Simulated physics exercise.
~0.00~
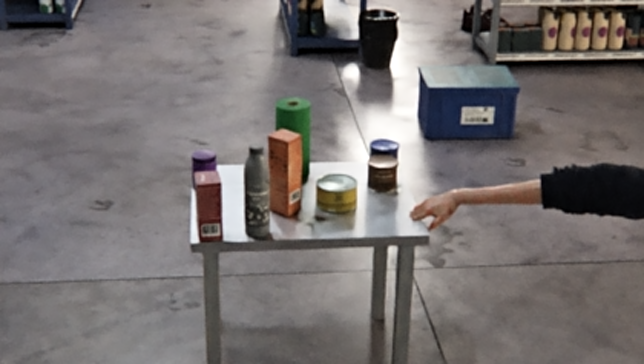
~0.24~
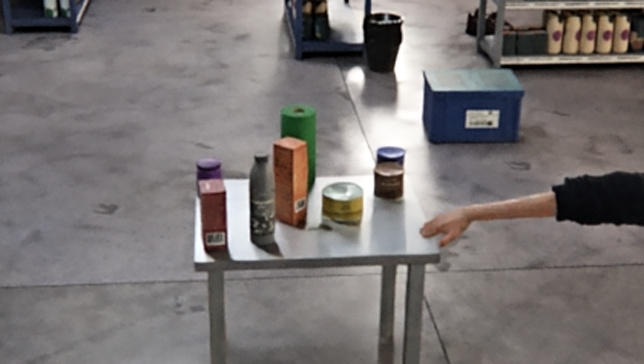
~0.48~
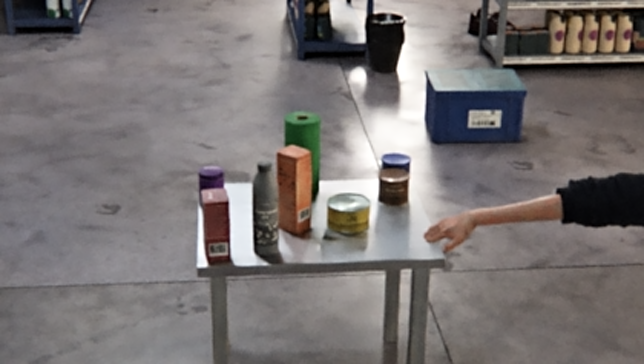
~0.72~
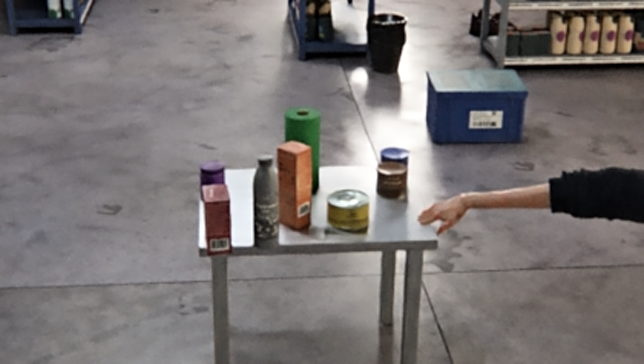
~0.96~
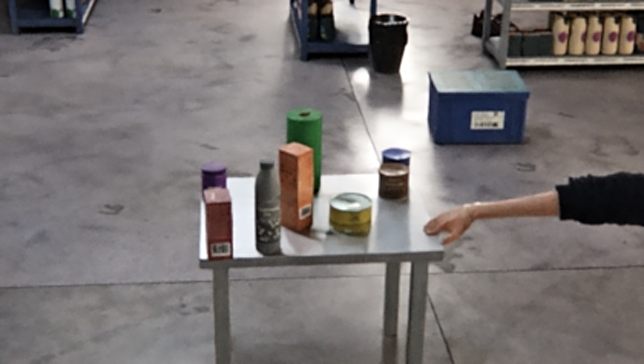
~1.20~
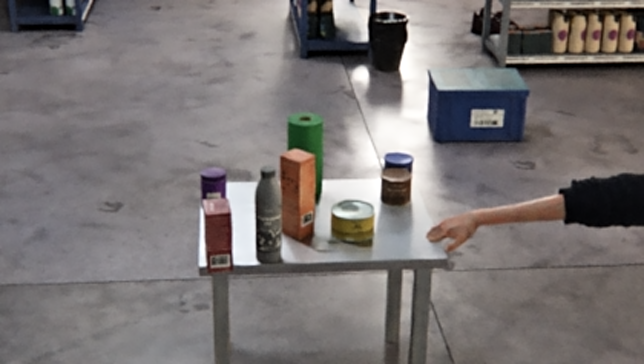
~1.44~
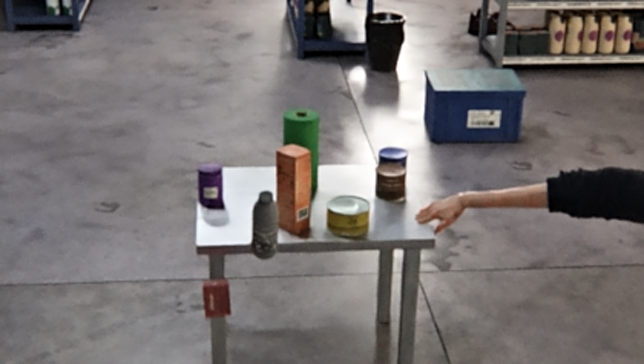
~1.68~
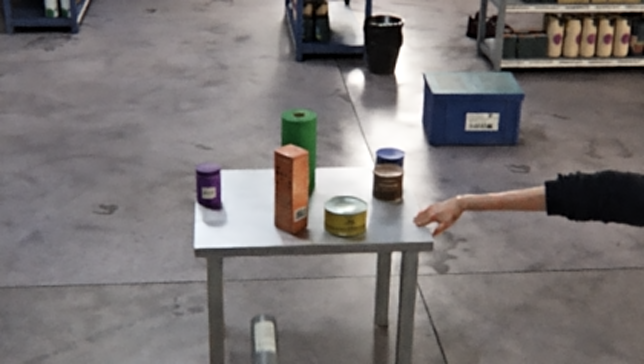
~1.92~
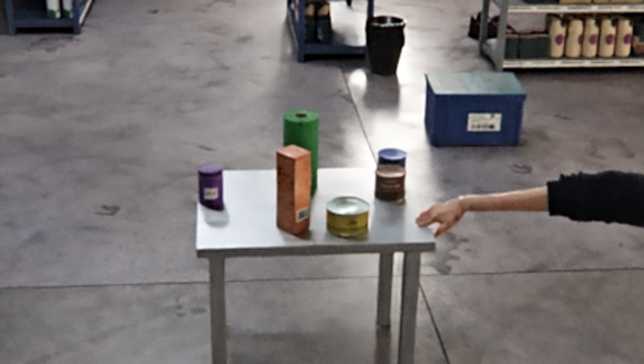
We see a hand at the right edge of a small table jerk it back and forth, shaking the items on top. The red carton and then the grey bottle topple off the front, while the purple jar, green roll, orange carton, yellow tub and remaining tins stay upright.
